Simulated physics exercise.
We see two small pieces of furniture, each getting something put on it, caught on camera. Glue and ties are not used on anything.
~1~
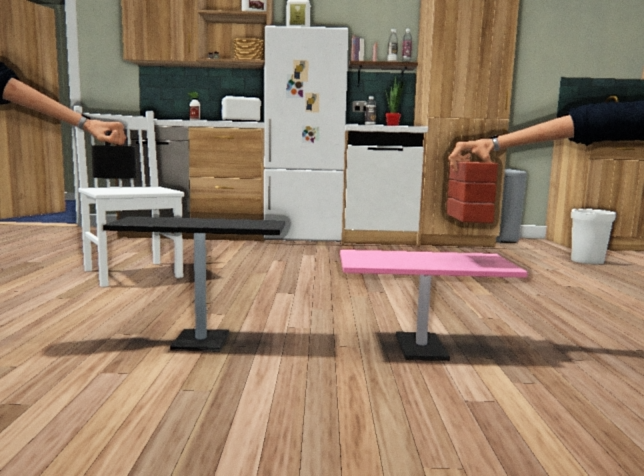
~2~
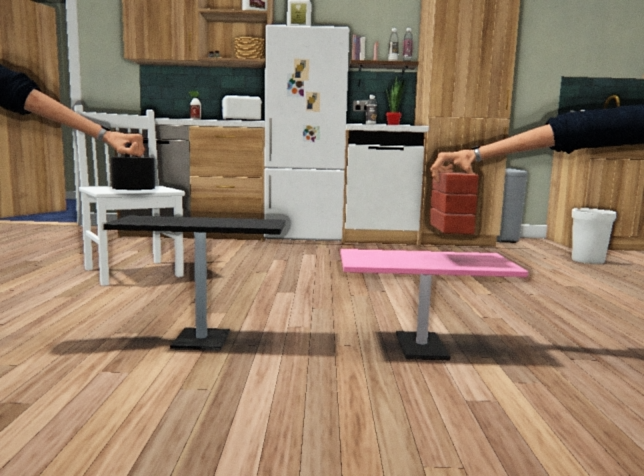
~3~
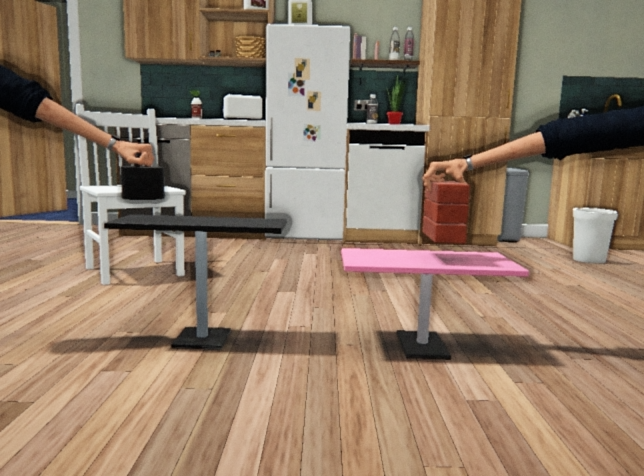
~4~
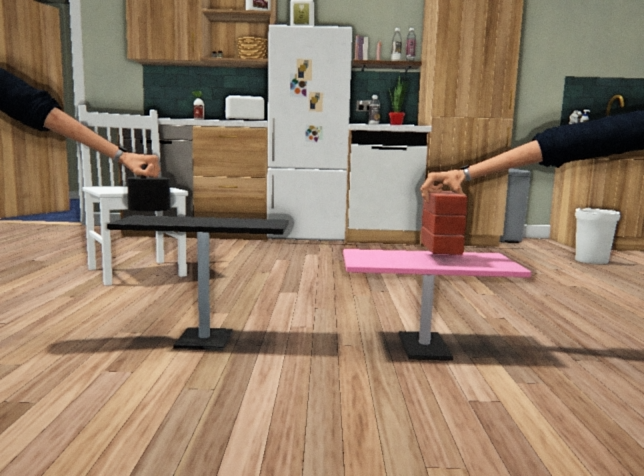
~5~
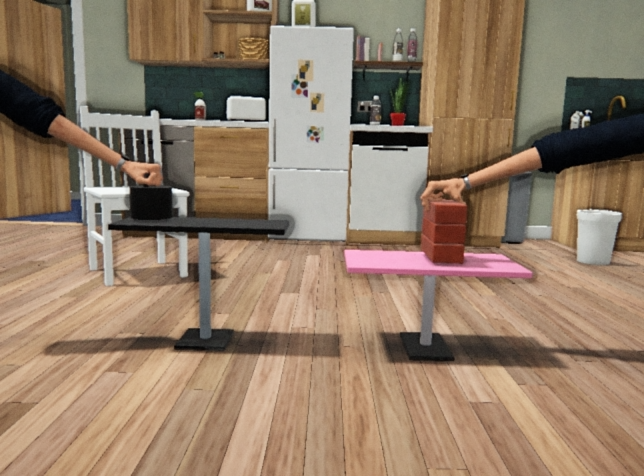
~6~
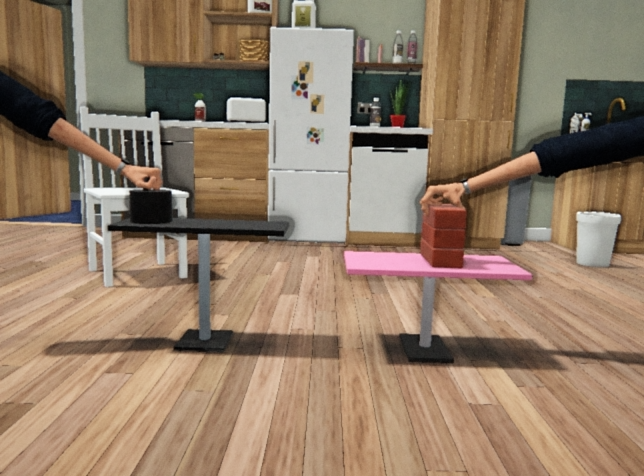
At the start, two hands hold objects in the air in a kitchen, a black block at left and a stack of red bricks at right. Both hands move inward and lower them onto a black side table and a pink one, and keep gripping them there.
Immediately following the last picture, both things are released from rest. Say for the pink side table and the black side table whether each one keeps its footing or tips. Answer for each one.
Pink side table: Keeps its footing; black side table: Tips.
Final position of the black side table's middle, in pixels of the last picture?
Near (98, 268).
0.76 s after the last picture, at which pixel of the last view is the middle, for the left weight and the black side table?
The left weight at (37, 310), the black side table at (105, 259).
Then, 0.46 s after the last picture, pink side table at rest near (431, 265); black side table tipped 20° from how it was near (162, 224).
Then, 0.60 s after the last picture, pink side table at rest near (430, 265); black side table tipped 47° from how it was near (127, 244).
Then, 0.76 s after the last picture, pink side table at rest near (431, 265); black side table tipped 61° from how it was near (106, 259).
At rest, the pink side table stays flat on its feet, near (431, 265); the black side table tips up, near (98, 268).
